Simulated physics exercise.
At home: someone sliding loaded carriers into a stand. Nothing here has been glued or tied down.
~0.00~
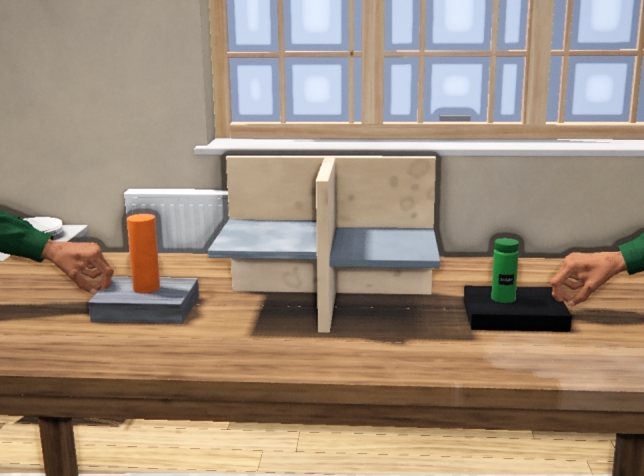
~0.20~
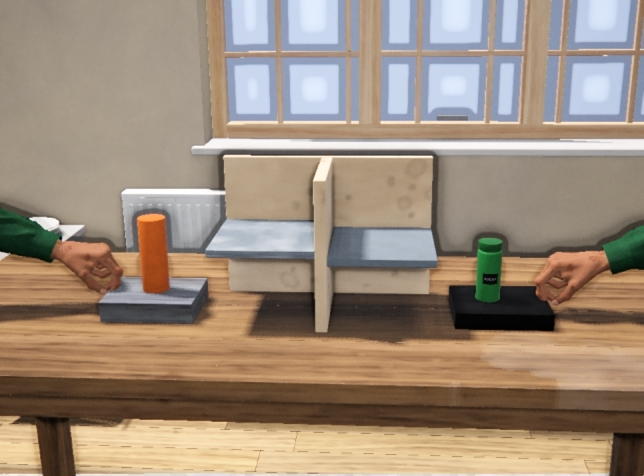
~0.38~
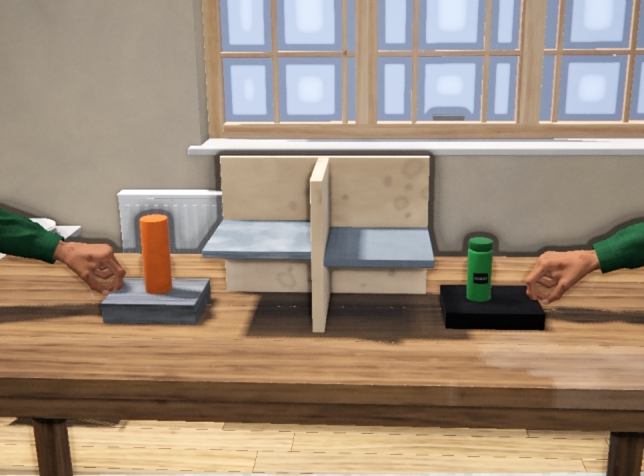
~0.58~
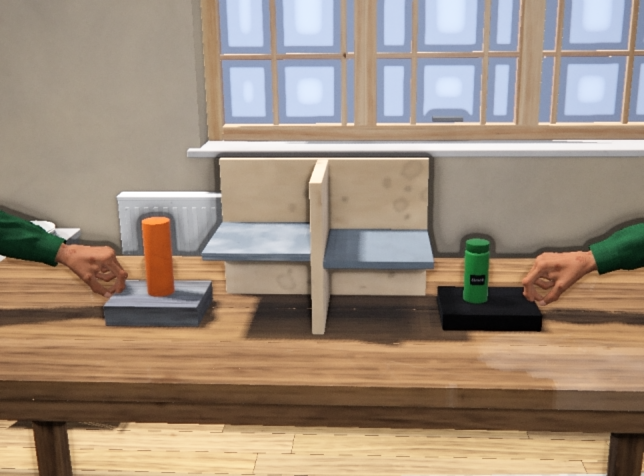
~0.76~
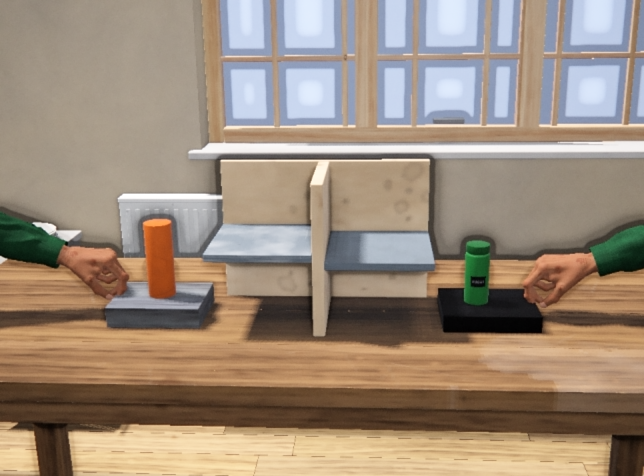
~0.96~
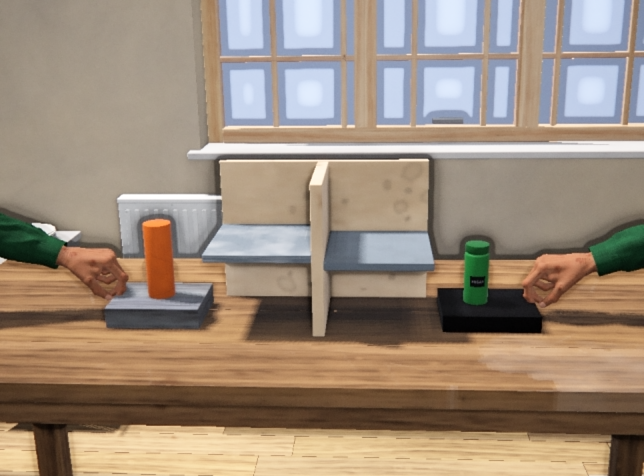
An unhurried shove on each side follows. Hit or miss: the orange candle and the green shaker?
At the end, I think the orange candle won't get under. I think the green shaker won't get under.
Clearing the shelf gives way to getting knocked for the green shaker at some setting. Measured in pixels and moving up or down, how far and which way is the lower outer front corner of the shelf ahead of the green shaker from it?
Close to 12 pixels in the upward direction.
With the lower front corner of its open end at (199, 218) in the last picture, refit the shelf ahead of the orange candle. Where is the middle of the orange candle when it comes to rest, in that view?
It finishes near (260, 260).
By 2.02 s, orange candle tilted by 5° near (201, 259); green shaker tilted by 16° near (438, 271).
By 2.40 s, orange candle tilted by 32° near (204, 259); green shaker tilted by 73° near (445, 282).
By 2.60 s, orange candle on its side near (188, 281); green shaker on its side near (439, 290).
When it is over (3.8 s), the orange candle gets scraped off its spot, near (181, 292); the green shaker gets scraped off its spot, near (416, 290).
